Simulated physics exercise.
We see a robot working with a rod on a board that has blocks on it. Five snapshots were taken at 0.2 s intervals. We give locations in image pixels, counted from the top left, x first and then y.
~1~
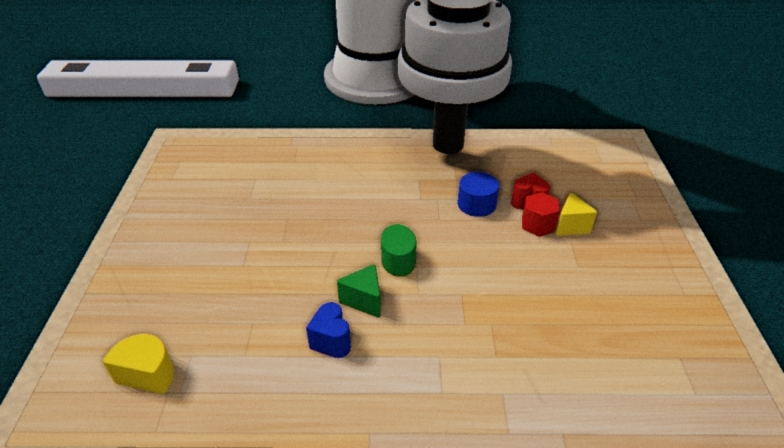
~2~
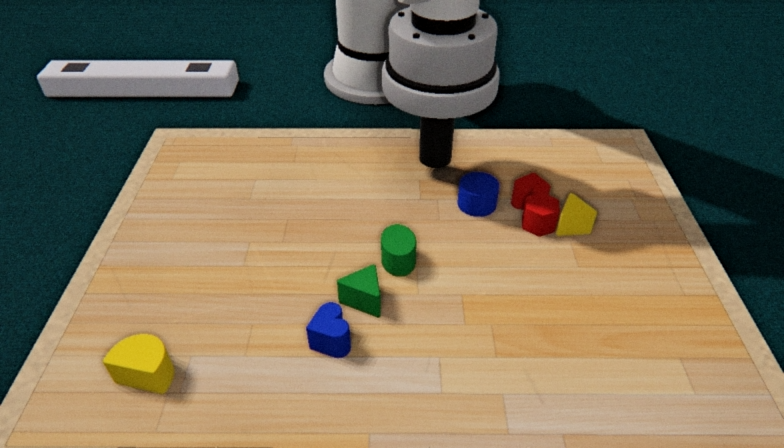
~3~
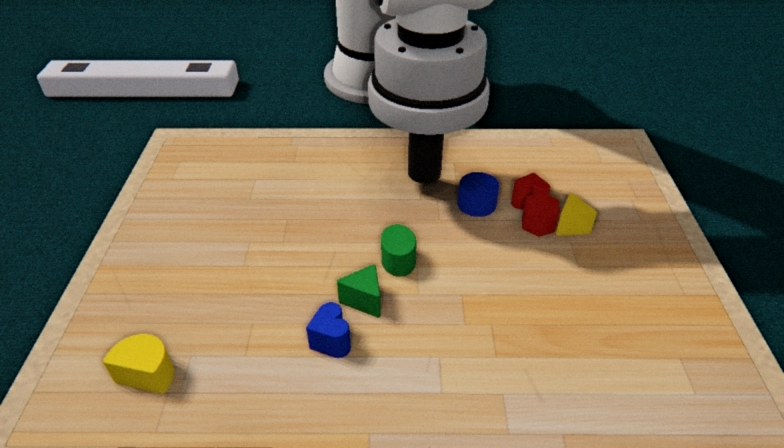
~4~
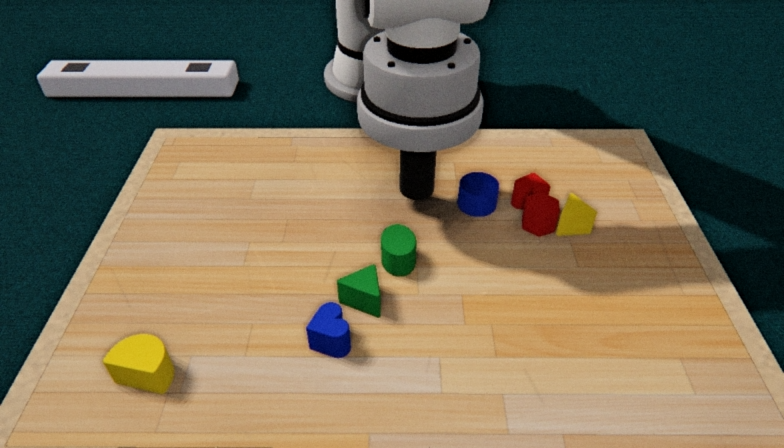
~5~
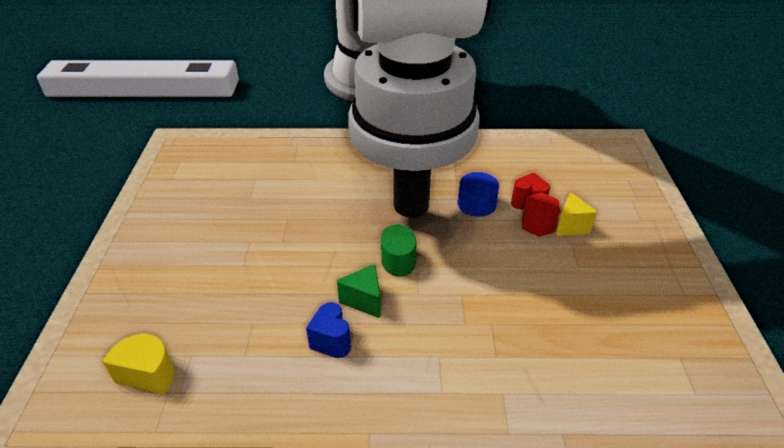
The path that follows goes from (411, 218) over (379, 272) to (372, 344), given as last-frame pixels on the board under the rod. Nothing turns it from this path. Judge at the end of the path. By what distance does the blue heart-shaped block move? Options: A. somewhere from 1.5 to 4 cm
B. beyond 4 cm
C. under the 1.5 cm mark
(A)
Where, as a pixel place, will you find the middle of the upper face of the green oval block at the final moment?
The middle of its upper face should be somewhere near (414, 311).
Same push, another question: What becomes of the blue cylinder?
It holds its position.
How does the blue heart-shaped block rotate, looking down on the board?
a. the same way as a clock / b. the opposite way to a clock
My answer is option a.
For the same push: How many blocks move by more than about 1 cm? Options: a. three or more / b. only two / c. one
That would be a.
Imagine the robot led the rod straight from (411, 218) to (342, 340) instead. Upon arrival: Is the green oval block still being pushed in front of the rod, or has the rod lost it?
It is off to the side or behind.
What follows on the original path. One third of the way, rod (390, 241); green oval block (395, 261), turned 25° anticlockwise.
Two thirds of the way, rod (372, 283); blue heart-shaped block (324, 325), turned 15° anticlockwise; green triangular piece (344, 302), turned 15° clockwise; green oval block (403, 294), turned 105° anticlockwise.
At the end, rod (371, 332); blue heart-shaped block (296, 341), turned 30° clockwise; green triangular piece (331, 336), turned 75° clockwise; green oval block (414, 311), turned 165° anticlockwise; blue cylinder still.
